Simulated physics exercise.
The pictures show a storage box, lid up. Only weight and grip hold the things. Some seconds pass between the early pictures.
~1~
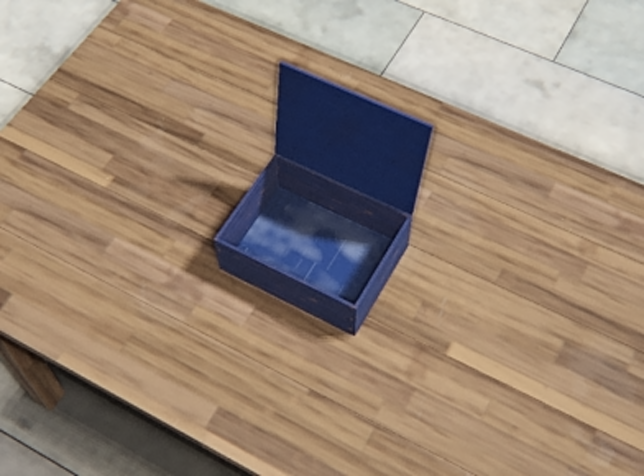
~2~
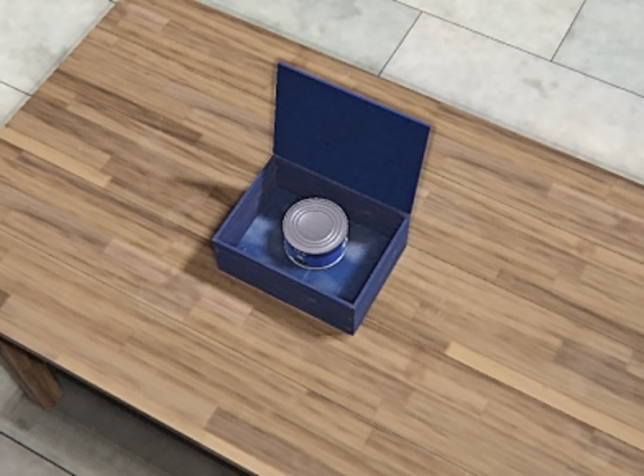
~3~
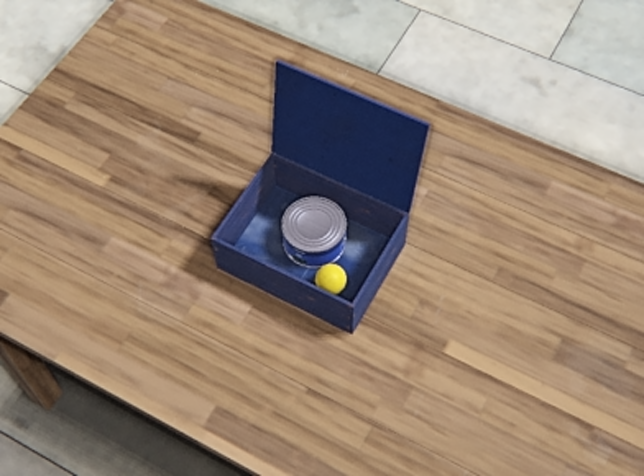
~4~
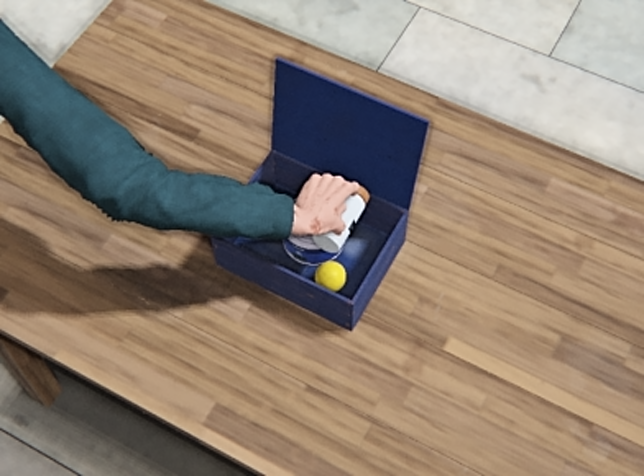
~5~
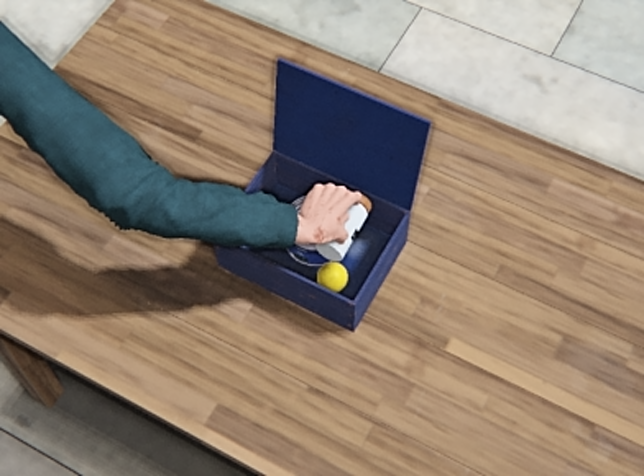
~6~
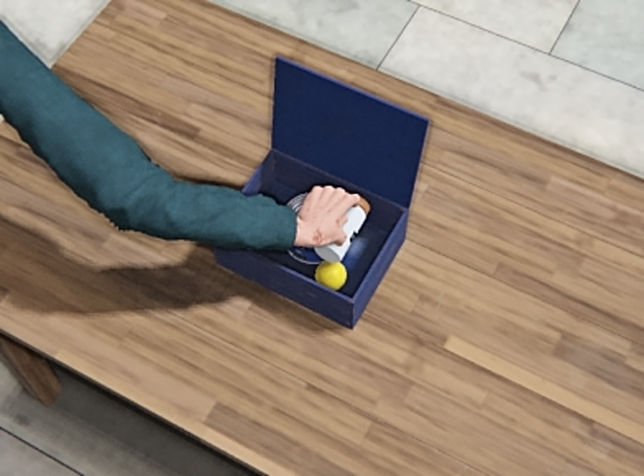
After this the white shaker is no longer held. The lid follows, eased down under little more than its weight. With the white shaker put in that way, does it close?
Outcome: The lid closes.
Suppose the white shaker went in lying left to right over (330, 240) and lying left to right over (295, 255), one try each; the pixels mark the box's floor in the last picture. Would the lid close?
In the first case it will not close; in the second case it shuts flat.
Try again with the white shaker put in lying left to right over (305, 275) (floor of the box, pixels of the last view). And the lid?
Then it closes.
Then, 0.70 s on from there, white shaker shifted well along near (363, 268); yellow lemon shifted about its own width.
Then, 1.50 s on from there, lid 66° above the rim; white shaker shifted well along near (361, 267); yellow lemon shifted about its own width.
Then, 2.10 s on from there, lid 23° above the rim; white shaker shifted well along near (361, 266); yellow lemon shifted about its own width.
In the end, lid shut; moved from the start, yellow lemon and white shaker; blue tub unmoved. At the end, from the last picture's camera, white shaker near (360, 266).
